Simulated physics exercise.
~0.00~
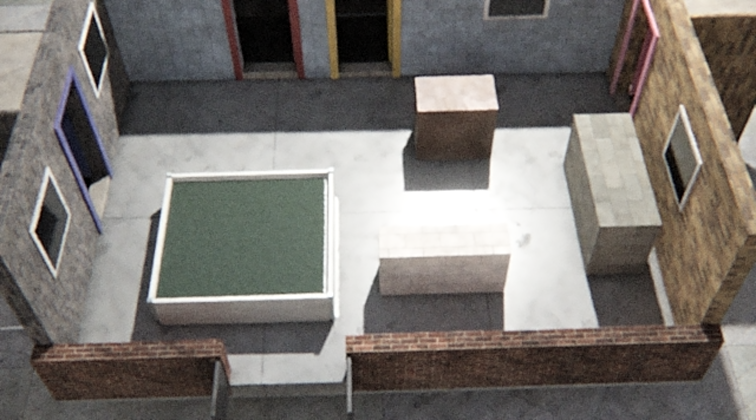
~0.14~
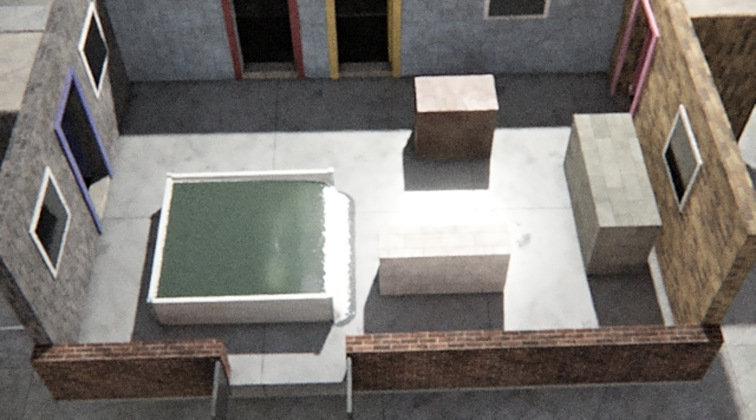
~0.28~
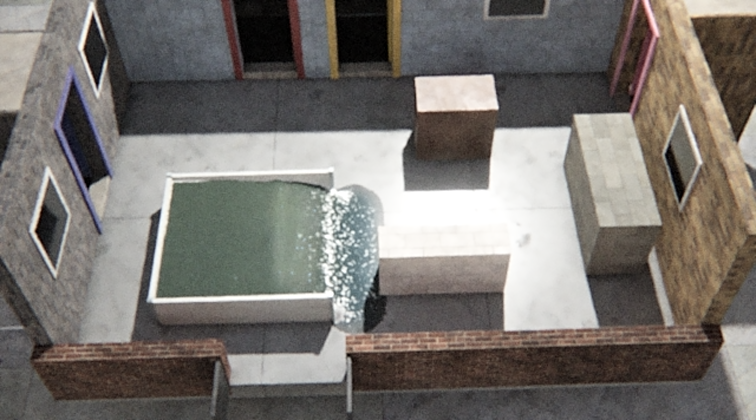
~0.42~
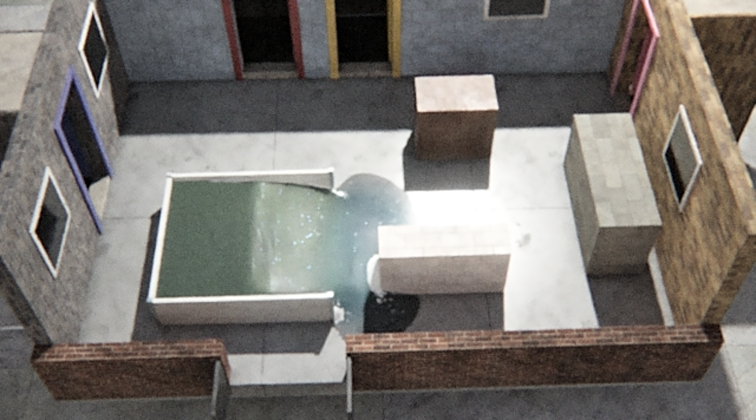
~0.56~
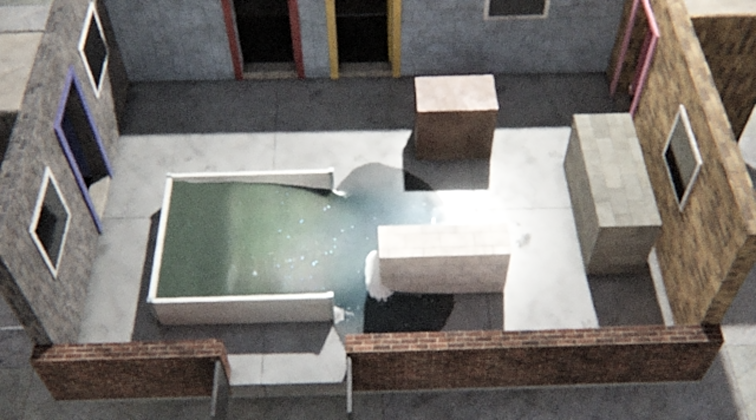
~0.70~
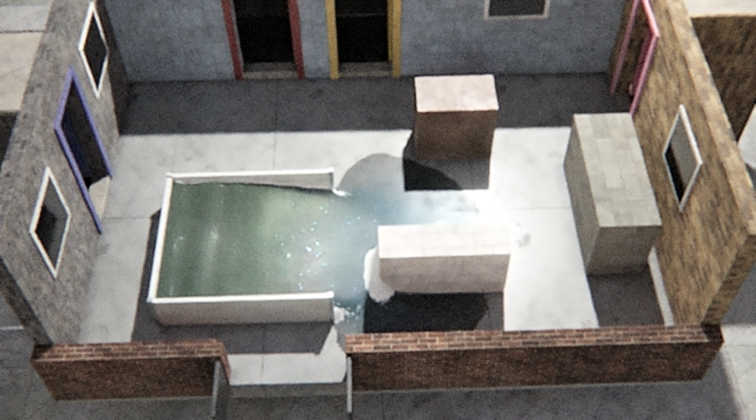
In a walled courtyard seen from above, the right side of an open white-walled tank of greenish water gives way, and water pours out, foams against a pale block and spreads around it across the sunlit floor.
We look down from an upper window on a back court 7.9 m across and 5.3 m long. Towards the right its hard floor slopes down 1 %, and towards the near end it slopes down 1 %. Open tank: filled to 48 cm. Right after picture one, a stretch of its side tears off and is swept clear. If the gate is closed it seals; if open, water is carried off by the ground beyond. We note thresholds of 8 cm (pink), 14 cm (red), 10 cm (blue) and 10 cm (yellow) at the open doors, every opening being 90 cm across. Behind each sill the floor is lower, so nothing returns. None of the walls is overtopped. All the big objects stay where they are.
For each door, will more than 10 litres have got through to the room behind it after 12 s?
The pink door: Yes, more than 10 litres; the red door: No, not more than 10 litres; the blue door: No, not more than 10 litres; the yellow door: No, not more than 10 litres.
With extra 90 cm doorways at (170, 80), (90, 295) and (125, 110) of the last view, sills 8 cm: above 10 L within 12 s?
Less, less, less.
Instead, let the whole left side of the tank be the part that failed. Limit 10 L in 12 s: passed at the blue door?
Against that limit: Blue over.
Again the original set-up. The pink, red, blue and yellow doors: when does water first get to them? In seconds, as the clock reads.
Arrival times: Pink 2.4 seconds, red 5.0 seconds, blue 10.5 seconds, yellow 3.0 seconds.
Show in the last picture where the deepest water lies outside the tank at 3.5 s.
About (658, 356).
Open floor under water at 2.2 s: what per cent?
40 %.
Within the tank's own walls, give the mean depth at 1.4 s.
Roughly 29 centimetres.
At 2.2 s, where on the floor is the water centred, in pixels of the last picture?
I'd say somewhere around (367, 254).
After 1.4 s water covers 30 % of the floor and is deepest (34 cm) near (365, 281); pink door not reached, red door not reached, blue door not reached, yellow door not reached.
After 2.2 s water covers 40 % of the floor and is deepest (29 cm) near (365, 281); pink door not reached, red door not reached, blue door not reached, yellow door not reached.
After 3.5 s water covers 55 % of the floor and is deepest (30 cm) near (658, 356); pink door 13 cm at the sill, 9 L in, red door not reached, blue door not reached, yellow door 5 cm at the sill, 0 L in.
After 7.0 s water covers 65 % of the floor and is deepest (16 cm) near (381, 363); pink door 13 cm at the sill, 65 L in, red door 1 cm at the sill, 0 L in, blue door not reached, yellow door 6 cm at the sill, 0 L in.
After 12.0 s water covers 95 % of the floor and is deepest (12 cm) near (671, 356); pink door 9 cm at the sill, 78 L in, red door 3 cm at the sill, 0 L in, blue door 5 cm at the sill, 0 L in, yellow door 3 cm at the sill, 0 L in.
